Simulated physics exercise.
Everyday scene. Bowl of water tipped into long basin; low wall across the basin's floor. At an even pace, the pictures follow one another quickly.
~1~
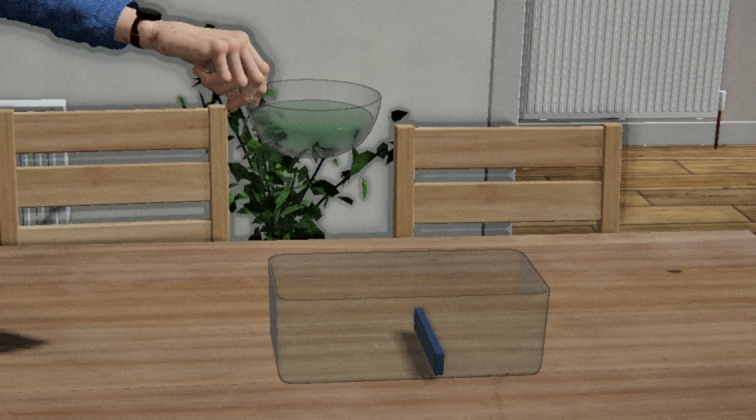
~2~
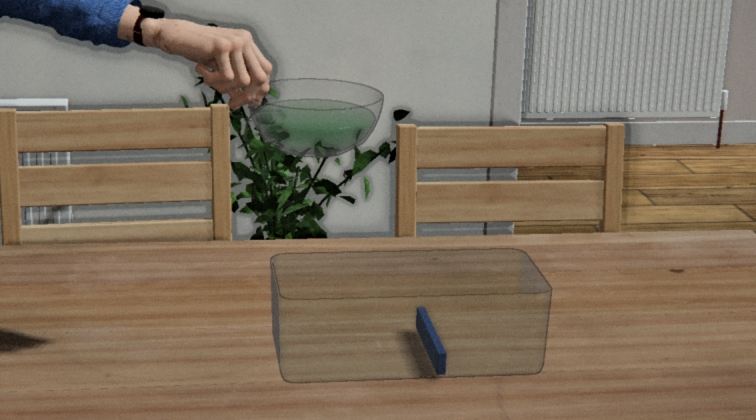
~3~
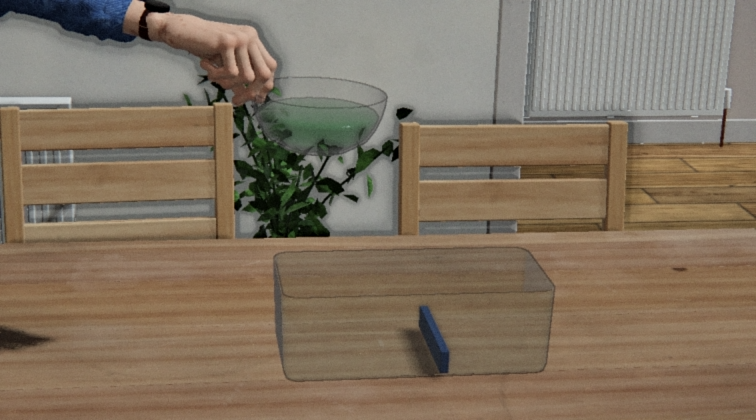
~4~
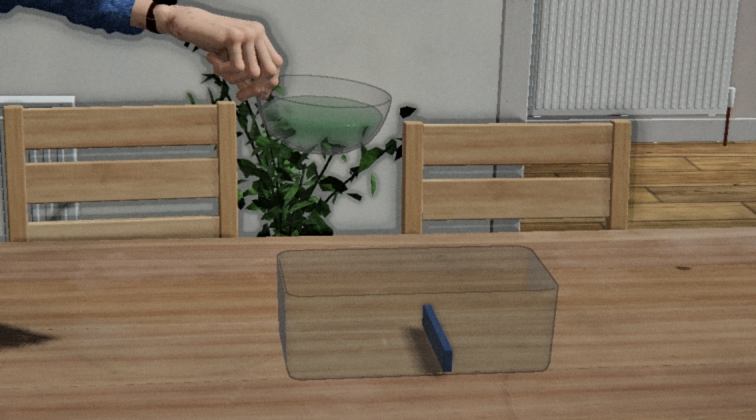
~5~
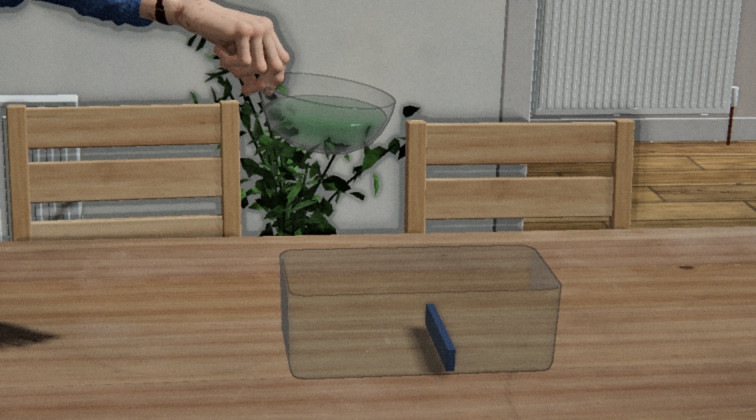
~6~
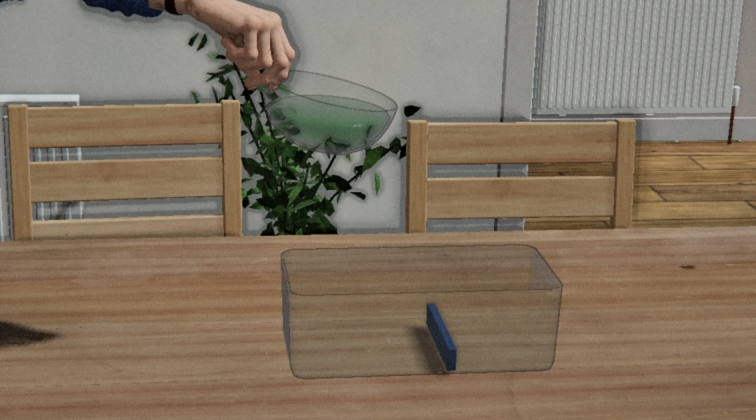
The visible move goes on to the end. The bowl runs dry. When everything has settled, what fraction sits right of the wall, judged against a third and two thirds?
It settles with between one third and two thirds on the right.
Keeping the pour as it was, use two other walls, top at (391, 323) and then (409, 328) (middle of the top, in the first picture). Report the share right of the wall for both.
Near 85 % and 70 %.
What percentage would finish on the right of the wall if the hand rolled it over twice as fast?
Result: Roughly 25 %.
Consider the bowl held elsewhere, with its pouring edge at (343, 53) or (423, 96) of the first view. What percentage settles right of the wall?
Roughly 10 per cent, then roughly 80 per cent.
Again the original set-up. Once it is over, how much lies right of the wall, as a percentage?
Some 45 per cent.
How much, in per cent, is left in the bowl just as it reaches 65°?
Near 50 in a hundred still remains.
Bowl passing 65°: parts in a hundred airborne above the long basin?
Somewhere around 45 per cent of it.
A moment on, the tilt is 65° and 49 per cent is still to pour, 5 is left of the wall and 0 right of it.
Next, the tilt is 92° and 6 per cent is still to pour, 36 is left of the wall and 42 right of it.
Then the tilt is 94° and 0 per cent is still to pour, 55 is left of the wall and 43 right of it.
Later the tilt is 94° and 0 per cent is still to pour, 55 is left of the wall and 43 right of it.
In the end 55 per cent lies left of the wall, 43 right of it and 2 outside.
